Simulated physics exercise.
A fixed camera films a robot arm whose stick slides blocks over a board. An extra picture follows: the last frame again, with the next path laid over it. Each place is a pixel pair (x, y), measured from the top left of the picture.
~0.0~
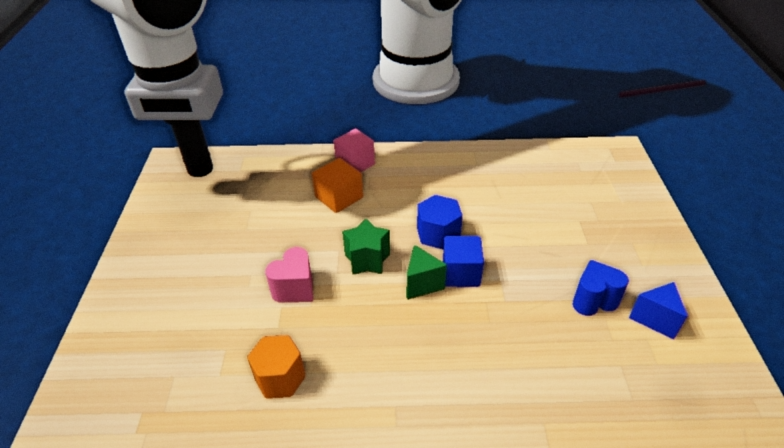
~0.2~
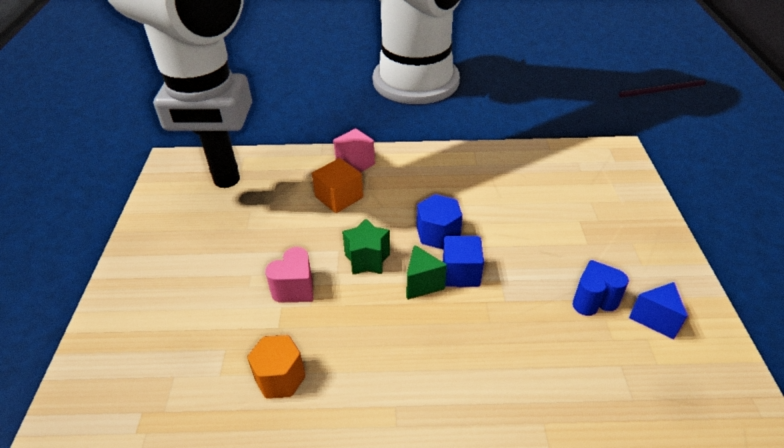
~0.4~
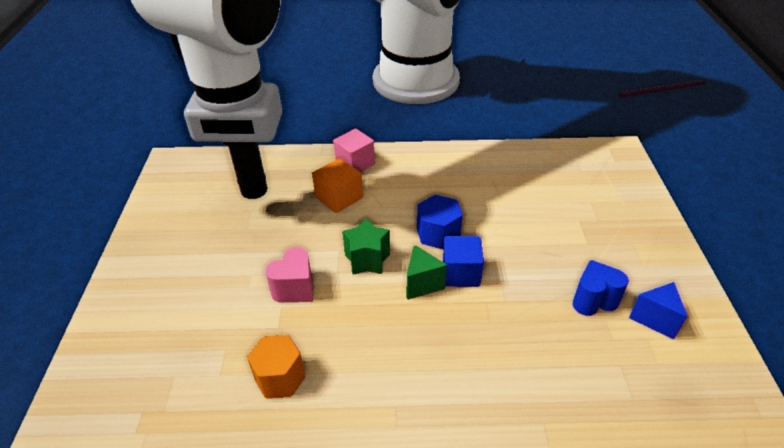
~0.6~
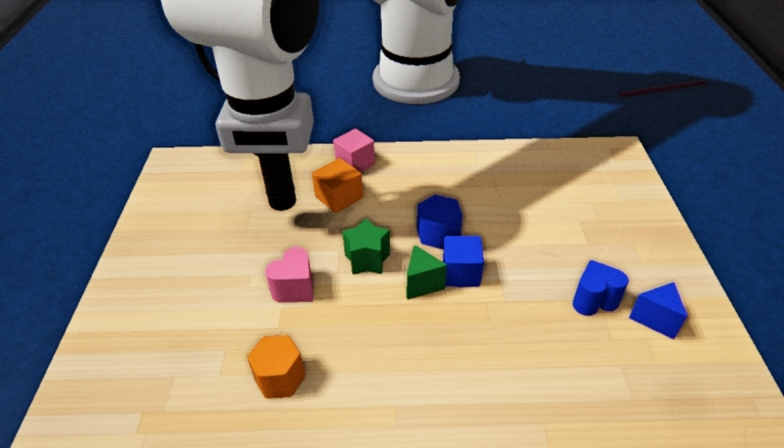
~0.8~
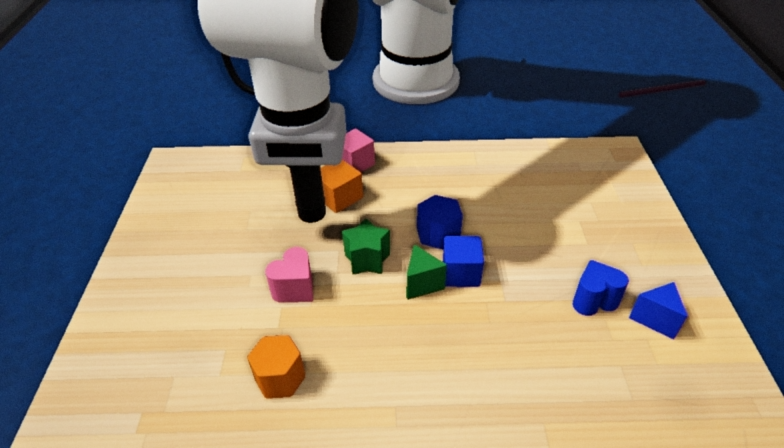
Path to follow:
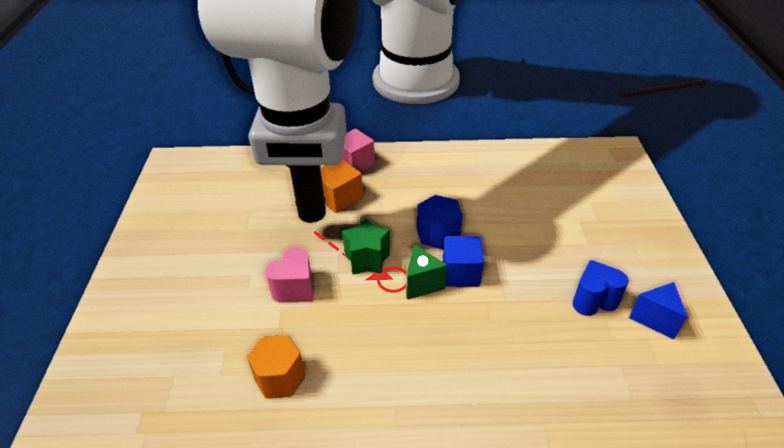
A white robot arm holding a black stick hangs over the back left of a pale wooden table on a blue floor, seen from above by a still camera. Pink and orange blocks sit at the back and left, green and darker blue ones near the middle, and two blue ones at right. The arm glides rightward and slightly forward, its stick passing close to the back orange block, which shifts slightly.
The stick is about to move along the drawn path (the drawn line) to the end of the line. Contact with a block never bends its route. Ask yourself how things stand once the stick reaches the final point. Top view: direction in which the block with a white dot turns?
From the top, the block rotates clockwise.
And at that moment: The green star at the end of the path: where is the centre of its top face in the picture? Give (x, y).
The centre of its top face lies at (426, 261).
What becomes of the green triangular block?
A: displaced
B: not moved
A (displaced)
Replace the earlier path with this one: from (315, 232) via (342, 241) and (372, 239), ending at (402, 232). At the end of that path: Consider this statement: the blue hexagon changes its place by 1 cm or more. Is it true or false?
The statement is false.
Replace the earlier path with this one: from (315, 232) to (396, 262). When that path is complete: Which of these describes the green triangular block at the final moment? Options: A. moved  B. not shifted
Correct choice: A.
Path on the board, from (315, 232) by way of (349, 258) to (393, 279); the dot is on the green triangular block.
The first path, step by step. One third of the way, stick at (336, 232); green star at (368, 237).
Two thirds of the way, stick at (361, 249); green star at (392, 251), turned 35° anticlockwise; green triangular block at (428, 263).
At the end, stick at (393, 261); orange square piece in place; green star at (426, 261), turned 40° anticlockwise; green triangular block at (459, 277), turned 20° clockwise; blue square piece at (474, 250), turned 35° anticlockwise.
